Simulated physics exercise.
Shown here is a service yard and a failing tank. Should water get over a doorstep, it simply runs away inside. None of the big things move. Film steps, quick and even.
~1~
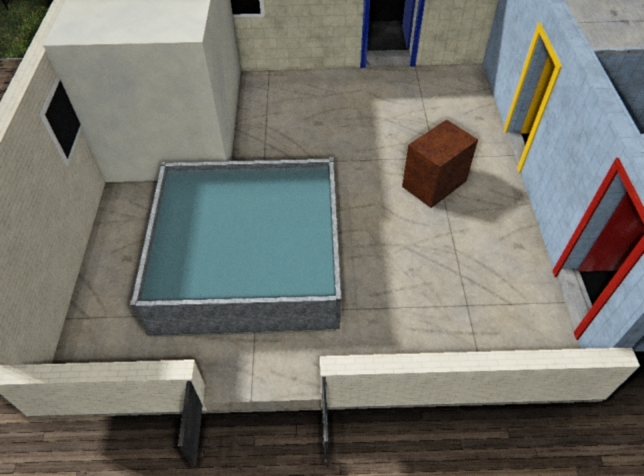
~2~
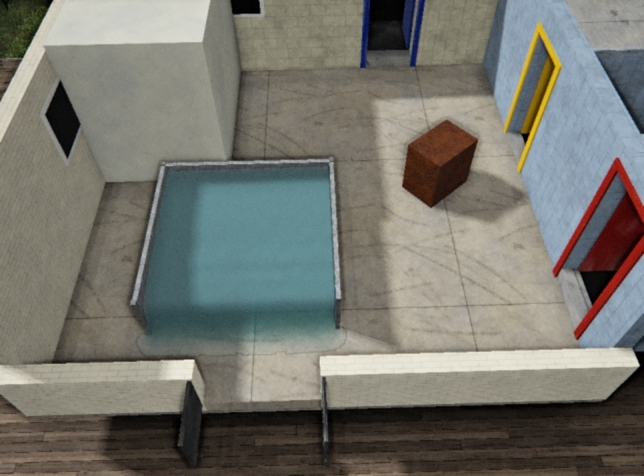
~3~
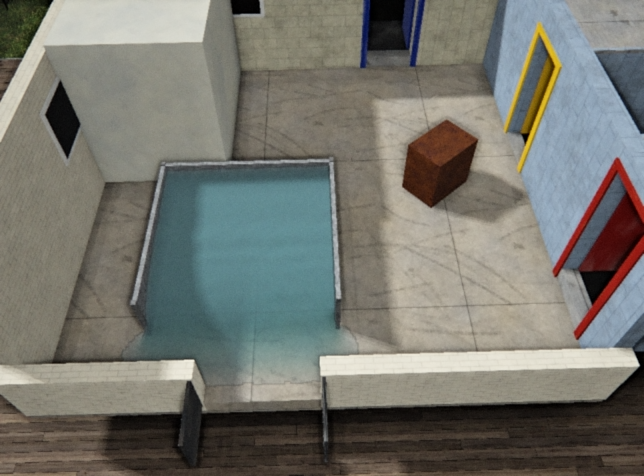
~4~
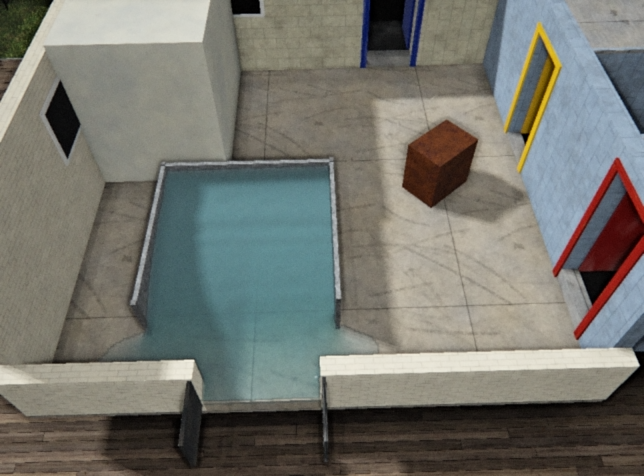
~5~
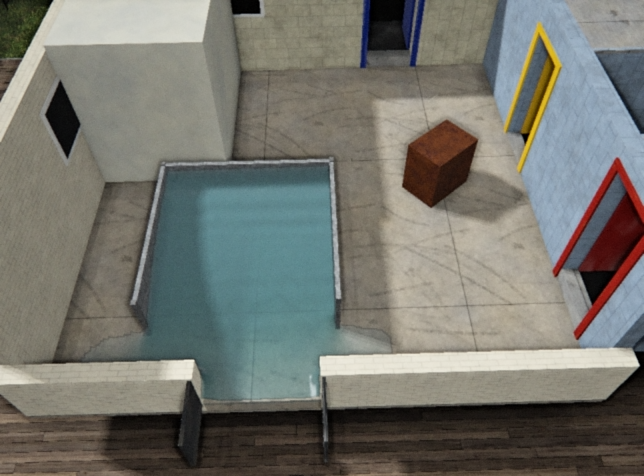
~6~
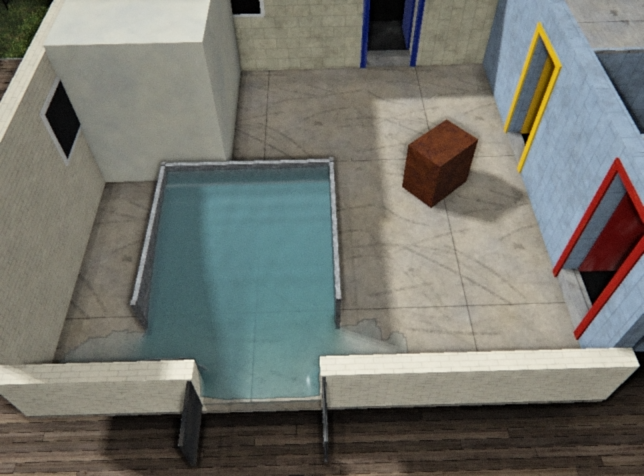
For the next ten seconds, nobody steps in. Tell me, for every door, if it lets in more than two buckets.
At the end, the blue door will be within bounds. The red door will be within bounds. The yellow door will be within bounds.
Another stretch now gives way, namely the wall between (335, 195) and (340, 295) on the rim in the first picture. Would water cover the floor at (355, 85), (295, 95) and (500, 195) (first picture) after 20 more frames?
Respectively: Parched, parched and drenched.
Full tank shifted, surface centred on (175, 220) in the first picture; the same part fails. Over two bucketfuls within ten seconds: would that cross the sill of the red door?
Checking the red door, it comes in lower.
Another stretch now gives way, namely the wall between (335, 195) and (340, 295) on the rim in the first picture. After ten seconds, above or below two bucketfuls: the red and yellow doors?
My reading: The red door takes more, the yellow door floods.
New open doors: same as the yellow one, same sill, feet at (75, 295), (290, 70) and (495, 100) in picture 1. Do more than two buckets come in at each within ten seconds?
In order: Exceeds it, falls short, falls short.
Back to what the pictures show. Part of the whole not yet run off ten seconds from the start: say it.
Roughly 46 parts in a hundred.
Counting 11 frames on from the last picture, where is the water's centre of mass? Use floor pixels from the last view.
Roughly at (234, 294).
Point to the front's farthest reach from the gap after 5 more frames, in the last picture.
My pick would be pixel (543, 374).
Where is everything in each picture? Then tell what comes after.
In the first picture, still water in the open tank at (243, 228).
In the second picture, the front is at (143, 337), out from the gap at (242, 320).
In the third picture, water pours out at (242, 321) and has run to (131, 354).
In the fourth picture, the front is at a hidden place, out from the gap at (242, 322).
In the fifth picture, the front is at a hidden place, out from the gap at (242, 322).
In the sixth picture, water pours out at (242, 322) and has run to a hidden place.
A moment on, water covers 20 % of the floor; the blue door not reached, the red door not reached, the yellow door not reached.
Next, water covers 35 % of the floor; the blue door not reached, the red door wet at the sill, nothing in, the yellow door not reached.
Then, water covers 45 % of the floor; the blue door not reached, the red door wet at the sill, nothing in, the yellow door not reached.
Later, water covers 70 % of the floor; the blue door not reached, the red door wet at the sill, nothing in, the yellow door wet at the sill, nothing in.
In the end, water covers 90 % of the floor; the blue door wet at the sill, nothing in, the red door wet at the sill, nothing in, the yellow door wet at the sill, nothing in.
